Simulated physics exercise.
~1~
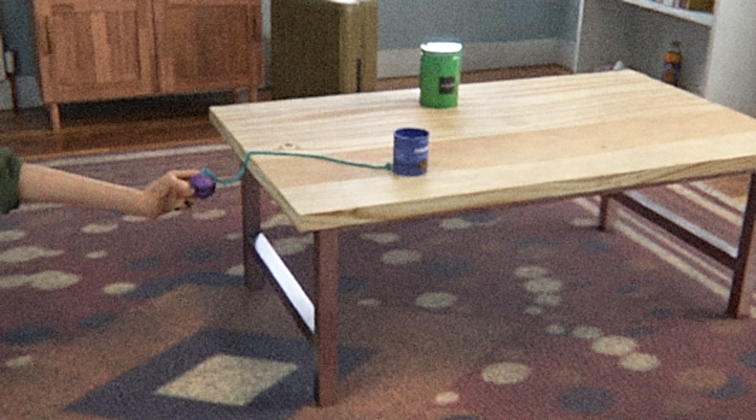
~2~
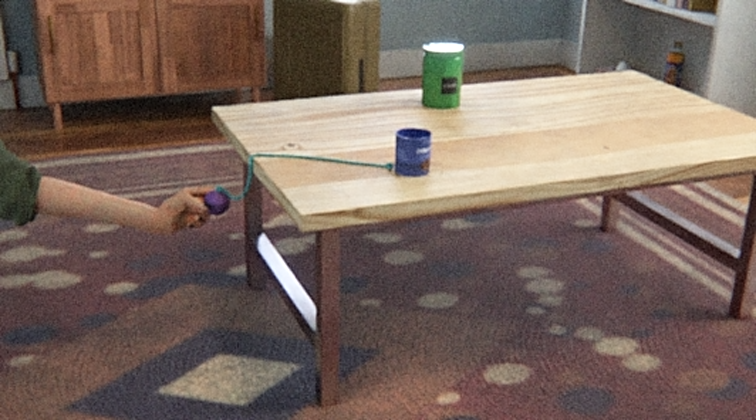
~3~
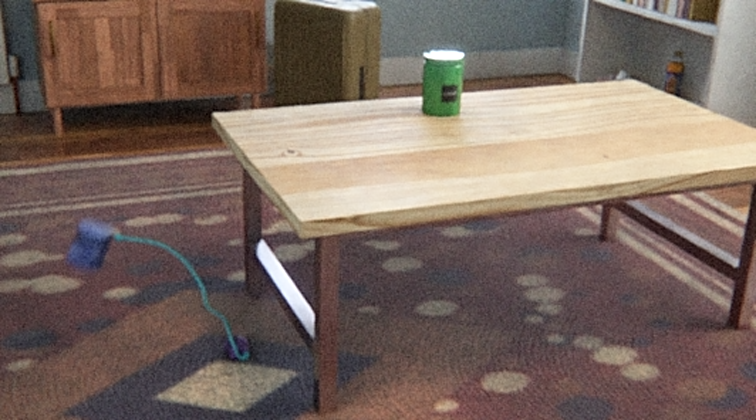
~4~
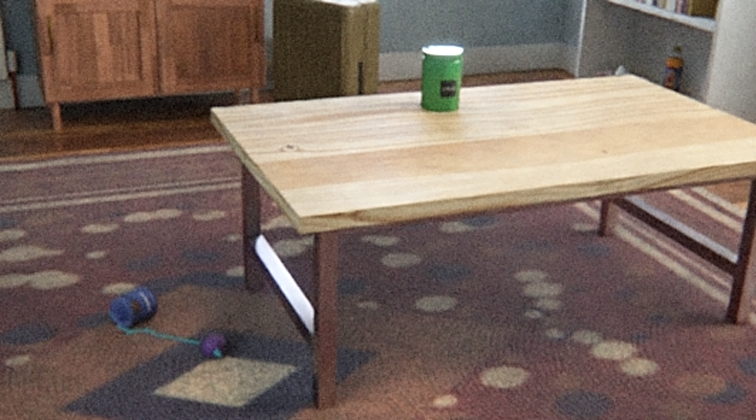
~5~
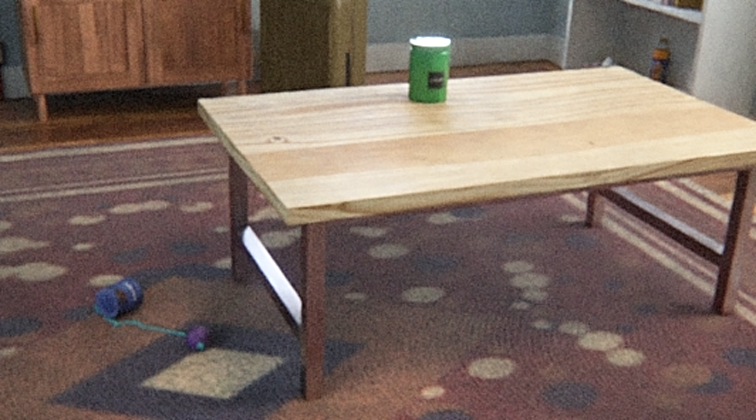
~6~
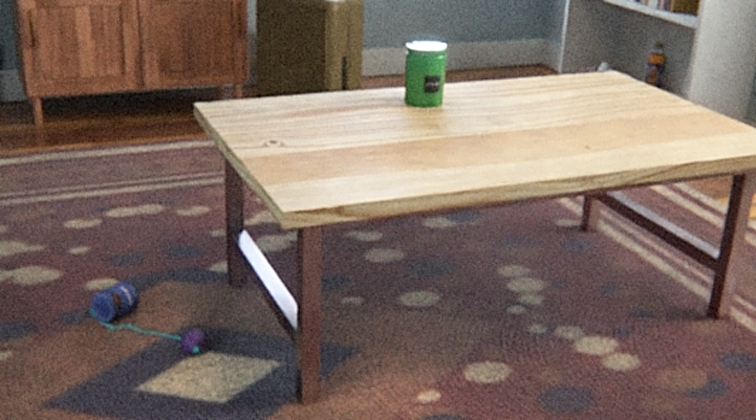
A purple ball tied by a greenish string to a blue cup on a wooden table was released by a hand at the left and dropped, pulling the cup off the edge; both ended up on the rug while the green canister stayed put.
